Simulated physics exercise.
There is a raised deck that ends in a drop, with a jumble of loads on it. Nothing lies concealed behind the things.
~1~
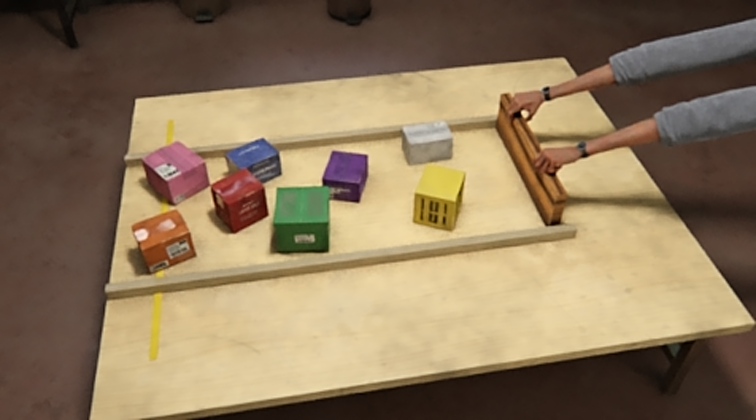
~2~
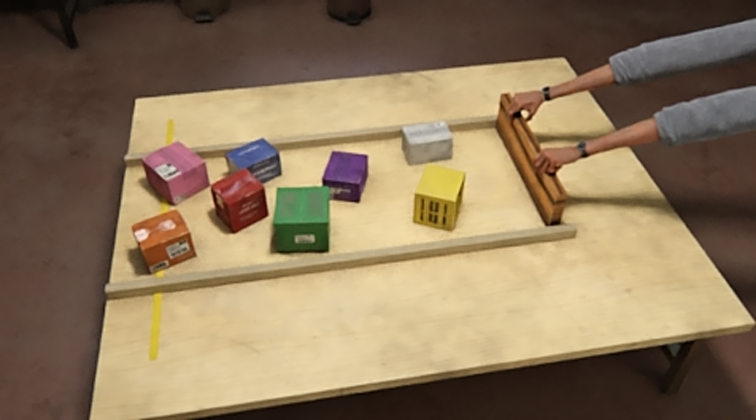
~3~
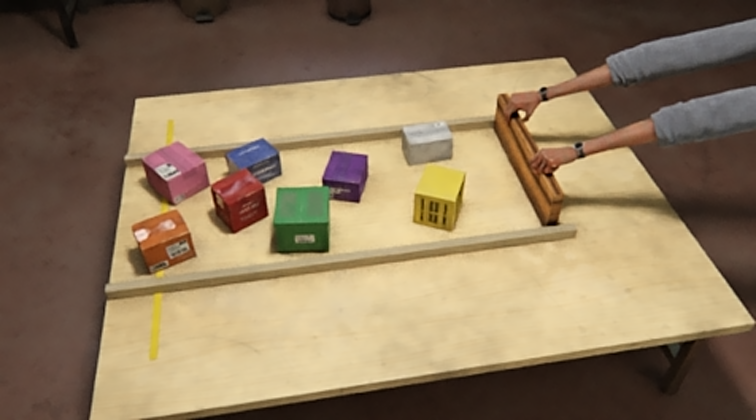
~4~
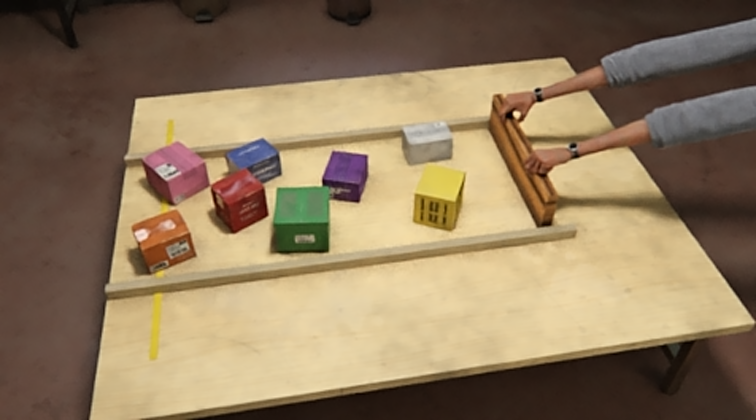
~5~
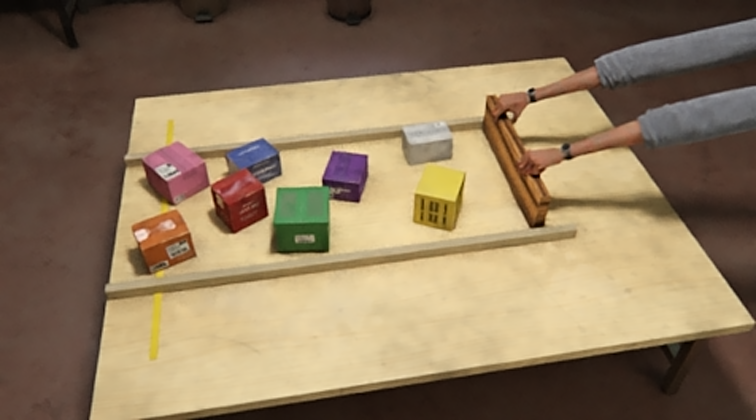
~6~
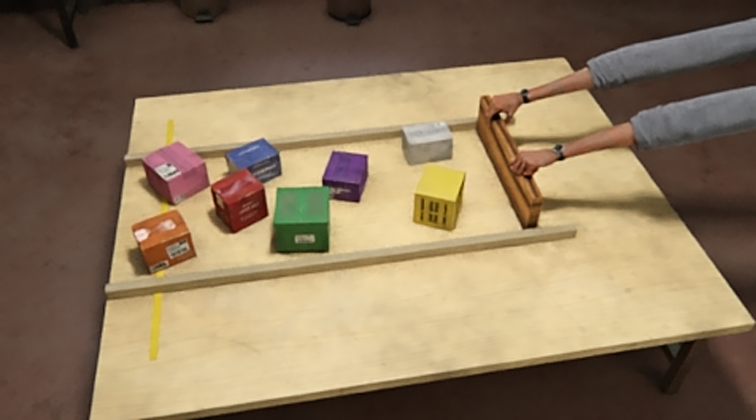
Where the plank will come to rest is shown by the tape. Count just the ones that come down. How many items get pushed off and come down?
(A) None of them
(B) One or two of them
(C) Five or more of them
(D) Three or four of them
Answer: C.
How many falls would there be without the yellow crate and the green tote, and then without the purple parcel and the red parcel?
In order, the numbers are 3 and 4.
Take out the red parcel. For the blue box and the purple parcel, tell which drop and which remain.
Well, the blue box leaves the top, while the purple parcel hangs in there.
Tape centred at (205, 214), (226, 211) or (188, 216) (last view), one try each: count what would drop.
Going through them in order, you'd see 2, 2 and 3.
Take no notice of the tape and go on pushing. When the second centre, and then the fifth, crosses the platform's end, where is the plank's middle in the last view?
Roughly (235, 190) and then roughly (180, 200).
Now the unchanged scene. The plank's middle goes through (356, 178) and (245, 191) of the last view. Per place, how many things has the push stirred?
Tally: 4; 8.
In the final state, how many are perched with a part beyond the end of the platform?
In total, 1 of them.
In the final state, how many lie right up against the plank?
Counting them up gives 3.
A little later, none off yet; orange parcel at rest near (164, 241); pink parcel at rest near (176, 172); red parcel at rest near (240, 201).
When it is over, the number that fall off is five or more; down, green tote, blue box, red parcel, pink parcel and orange parcel.
